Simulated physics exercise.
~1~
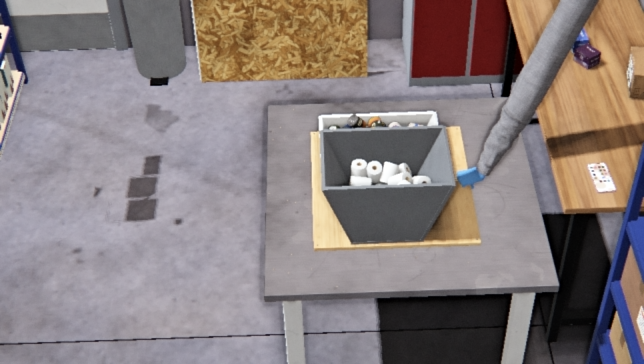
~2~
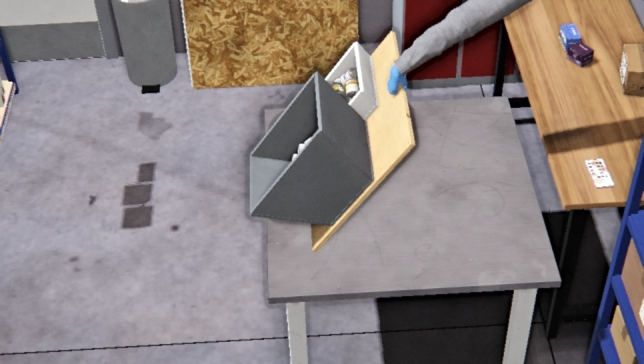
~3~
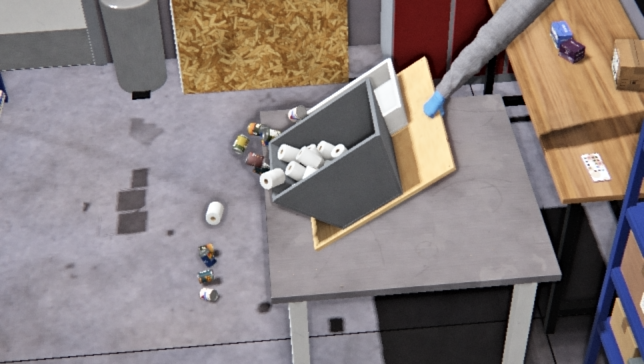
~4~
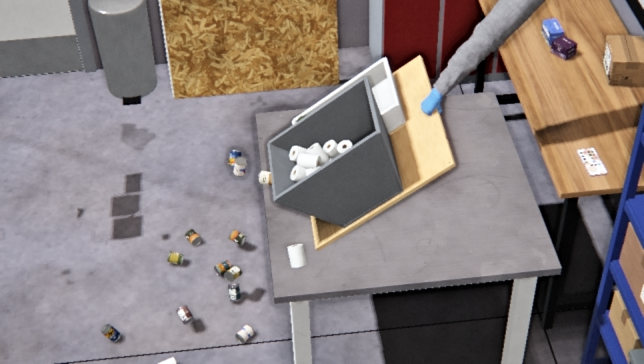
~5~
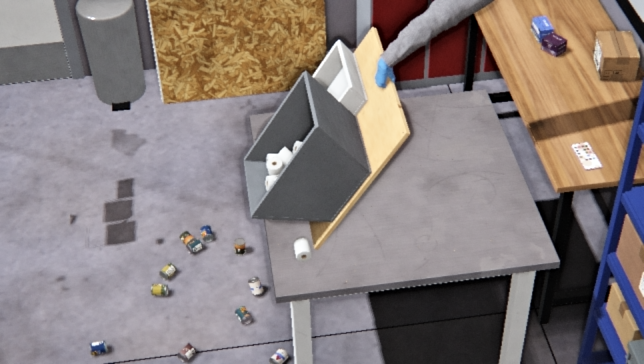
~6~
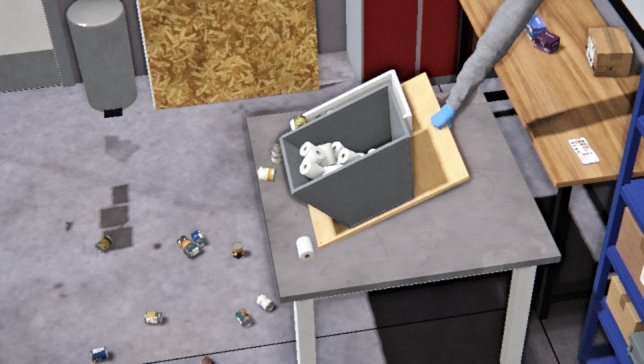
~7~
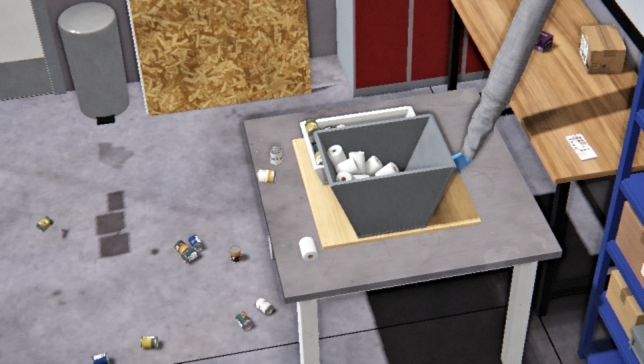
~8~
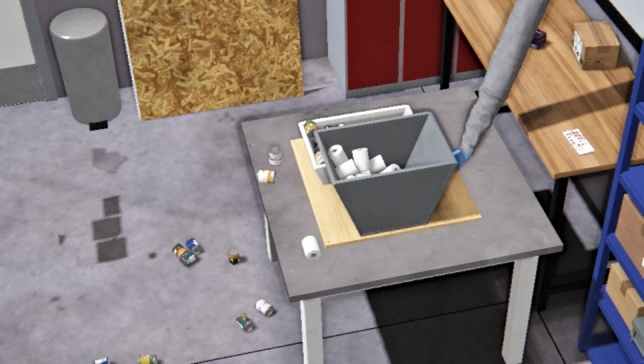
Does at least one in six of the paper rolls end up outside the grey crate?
No, fewer than one in six of the paper rolls leave the grey crate. Most of them are still inside it when the board lies flat again.
